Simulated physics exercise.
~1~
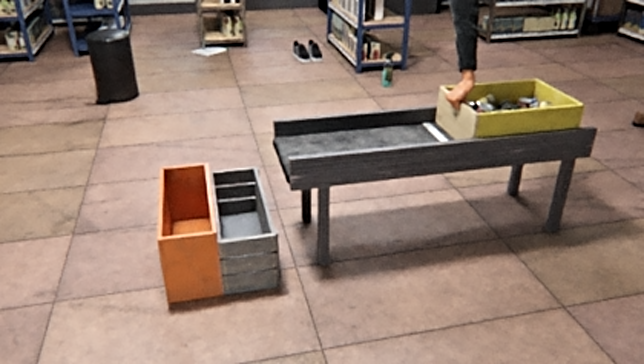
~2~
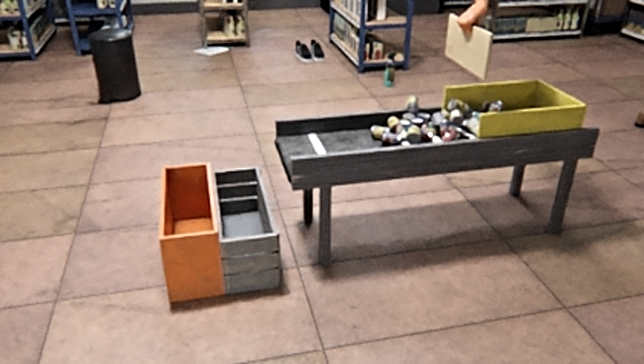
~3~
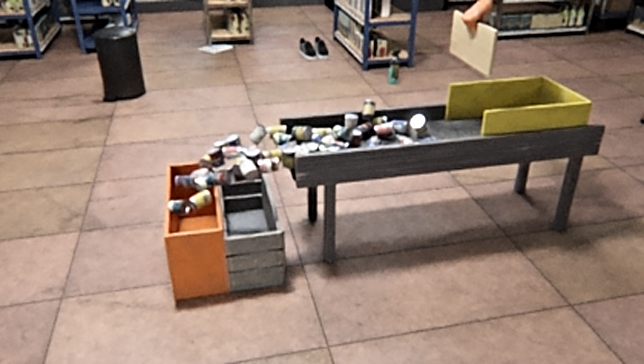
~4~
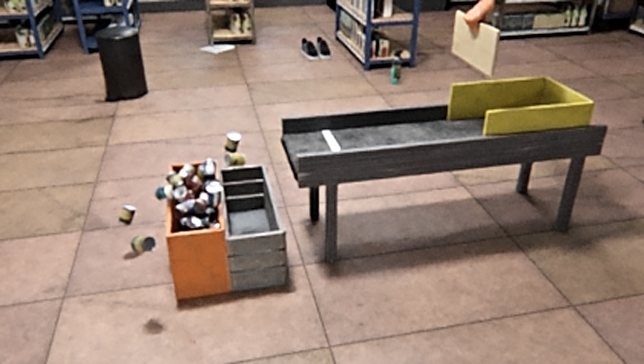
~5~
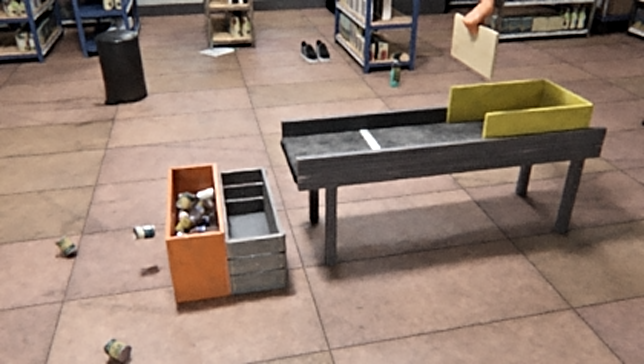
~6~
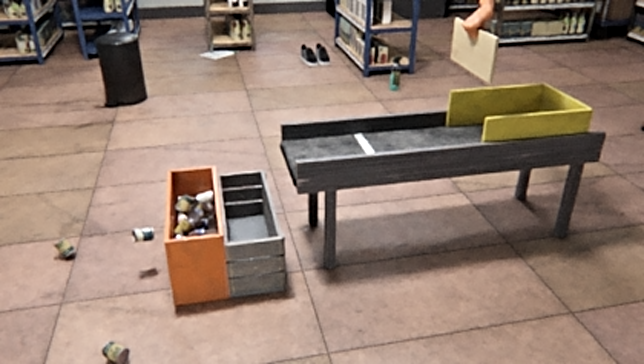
A hand lifted a board away from the yellow pen, and a dark belt carried a heap of small tins left and flung them off its end; most landed in the orange box, three ended up on the floor, and the grey tub stayed empty.
